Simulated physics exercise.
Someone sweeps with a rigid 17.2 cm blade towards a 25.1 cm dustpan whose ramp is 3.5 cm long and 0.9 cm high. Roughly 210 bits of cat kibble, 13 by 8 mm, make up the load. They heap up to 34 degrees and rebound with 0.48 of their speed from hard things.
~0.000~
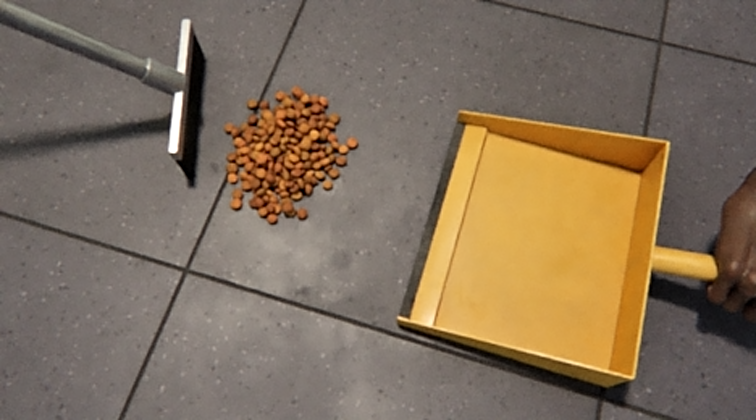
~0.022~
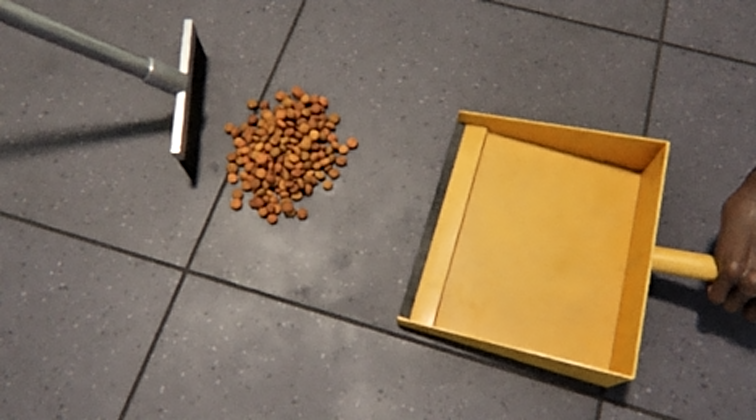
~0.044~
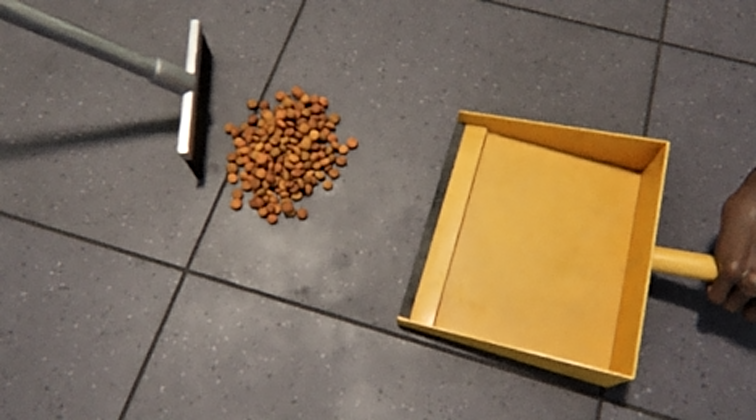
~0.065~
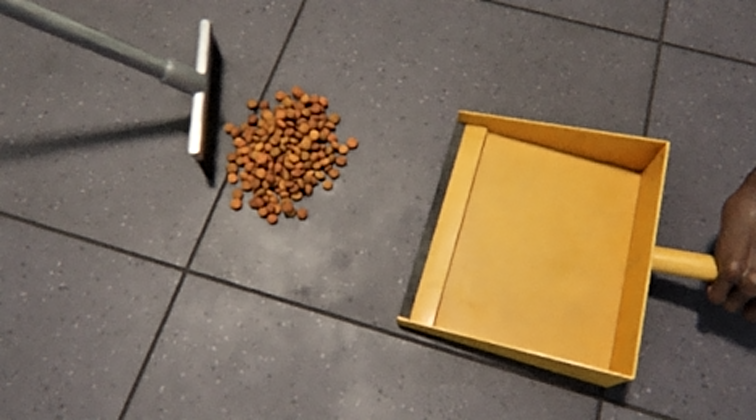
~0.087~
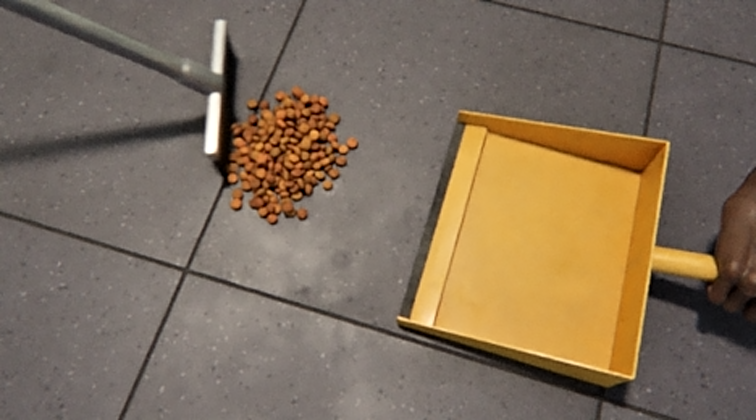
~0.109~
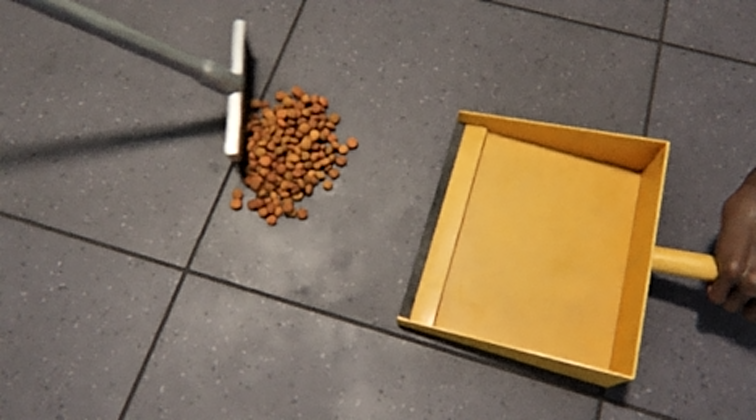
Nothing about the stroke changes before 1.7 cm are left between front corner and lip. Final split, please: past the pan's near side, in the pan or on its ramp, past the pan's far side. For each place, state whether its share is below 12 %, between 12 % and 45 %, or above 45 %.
Near side: Below 12 %; pan: Between 12 % and 45 %; far side: Between 12 % and 45 %.
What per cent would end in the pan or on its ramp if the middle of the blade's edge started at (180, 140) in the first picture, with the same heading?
I'd estimate about 40 per cent.
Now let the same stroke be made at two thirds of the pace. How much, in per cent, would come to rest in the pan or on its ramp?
Then near 25 in a hundred.
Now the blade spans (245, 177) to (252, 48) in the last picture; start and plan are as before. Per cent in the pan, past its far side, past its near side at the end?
Pan: 50, far side: 20, near side: 5.
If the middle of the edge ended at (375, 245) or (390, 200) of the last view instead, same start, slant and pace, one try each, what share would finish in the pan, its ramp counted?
Some 20 per cent on the first try, 30 per cent on the second.
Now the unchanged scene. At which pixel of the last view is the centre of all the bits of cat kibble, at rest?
At about (446, 147).
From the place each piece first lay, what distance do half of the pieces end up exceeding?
It works out to roughly 20 cm.
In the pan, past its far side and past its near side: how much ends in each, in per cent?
In per cent - near side 0, pan 30, far side 30.
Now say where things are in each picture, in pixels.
In the first frame, blade from (176, 154) to (189, 29), moved 0.0 cm, 0 of the pieces shifted so far; middle of the pieces at (279, 149); pan at (543, 248).
In the second frame, blade from (179, 155) to (191, 29), moved 0.3 cm, 0 of the pieces shifted so far; middle of the pieces at (279, 149).
In the third frame, blade from (186, 155) to (198, 29), moved 1.0 cm, 0 of the pieces shifted so far; middle of the pieces at (279, 149).
In the fourth frame, blade from (197, 155) to (208, 29), moved 2.2 cm, 0 of the pieces shifted so far; middle of the pieces at (279, 149).
In the fifth frame, blade from (213, 155) to (223, 29), moved 4.0 cm, 2 of the pieces shifted so far; middle of the pieces at (279, 149).
In the sixth frame, blade from (234, 156) to (242, 30), moved 6.2 cm, 51 of the pieces shifted so far; middle of the pieces at (288, 154); pan at (543, 248). The blade's pace is about 1.05 m/s, heading 16 degrees away from the viewer's side.
After 0.22 s, middle of the blade 13 cm from the lip; 0 % over the lip, far side 10 %, near side 0 %.
After 0.29 s, middle of the blade 7 cm from the lip; 0 % over the lip, far side 20 %, near side 0 %.
After 0.51 s, middle of the blade 4 cm from the lip; 30 % over the lip, far side 30 %, near side 0 %.
By 1.1 s all is still; near side 0 %, pan 30 %, far side 30 %, in front of the lip or behind the blade 45 %.
